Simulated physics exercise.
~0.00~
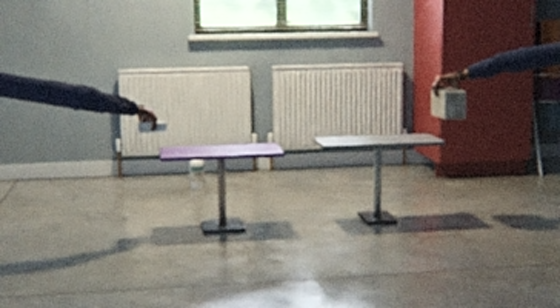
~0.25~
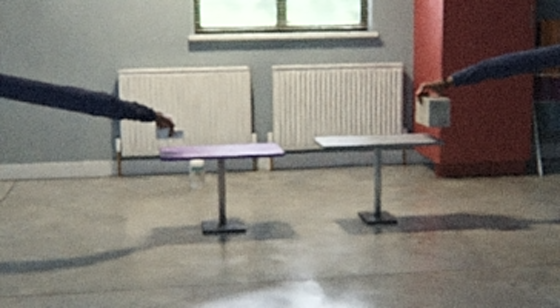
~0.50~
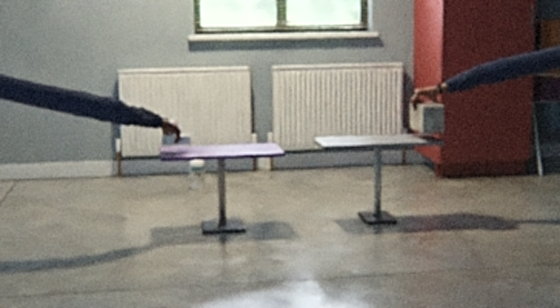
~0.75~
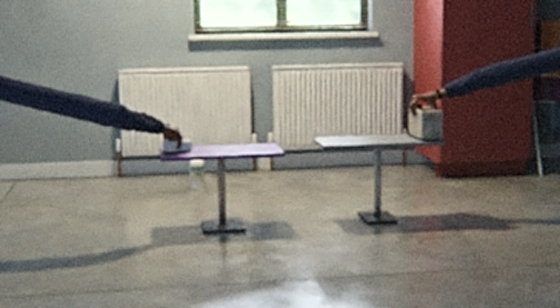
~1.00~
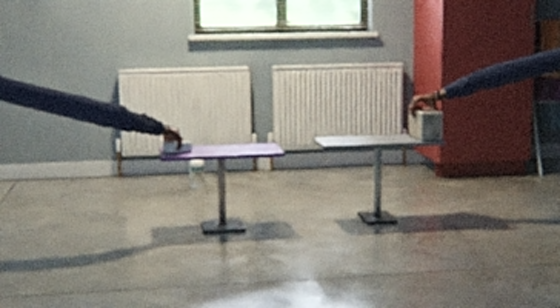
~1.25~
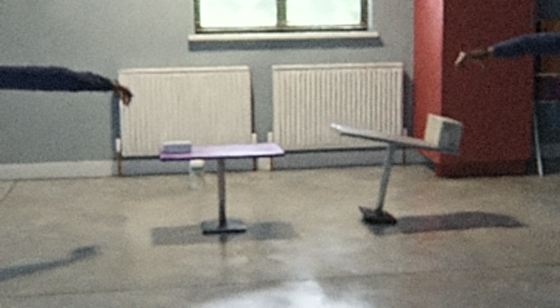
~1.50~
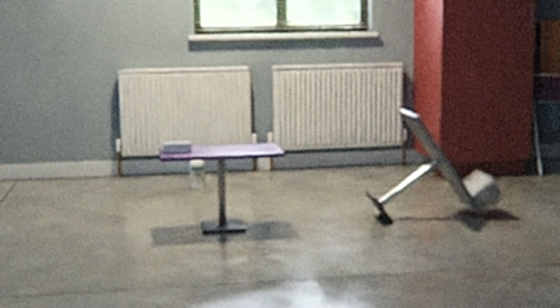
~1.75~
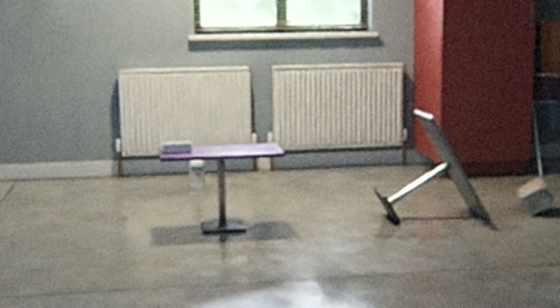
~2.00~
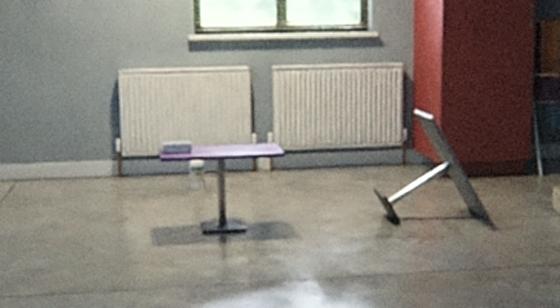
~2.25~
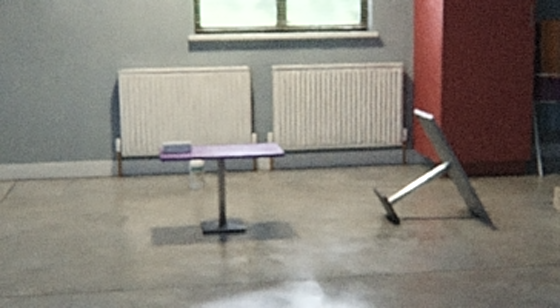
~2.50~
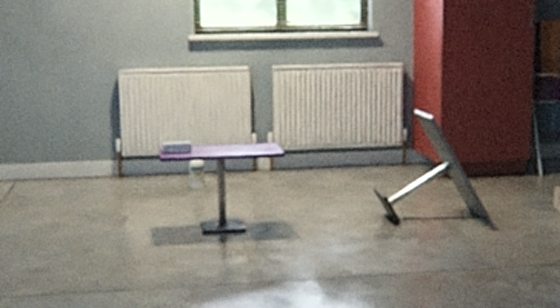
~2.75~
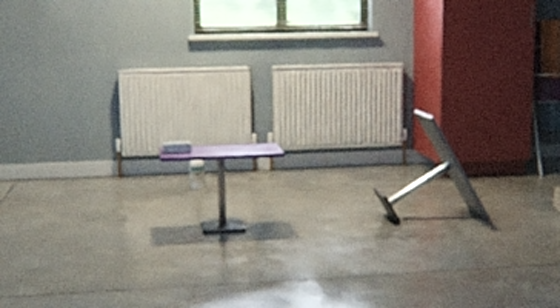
At first, two narrow-footed stands, one with a purple top and one grey, sit on a smooth floor before two radiators, while a hand reaches in from each side holding a block. The left hand lowers a small, sponge-like block onto the left end of the purple stand, and the right hand sets a larger pale slab at the right edge of the grey one. Both hands let go and draw back. The grey stand tips to the right, and the slab falls and tumbles away. Finally, the grey stand rests tilted on the floor, while the purple stand remains upright with its block.
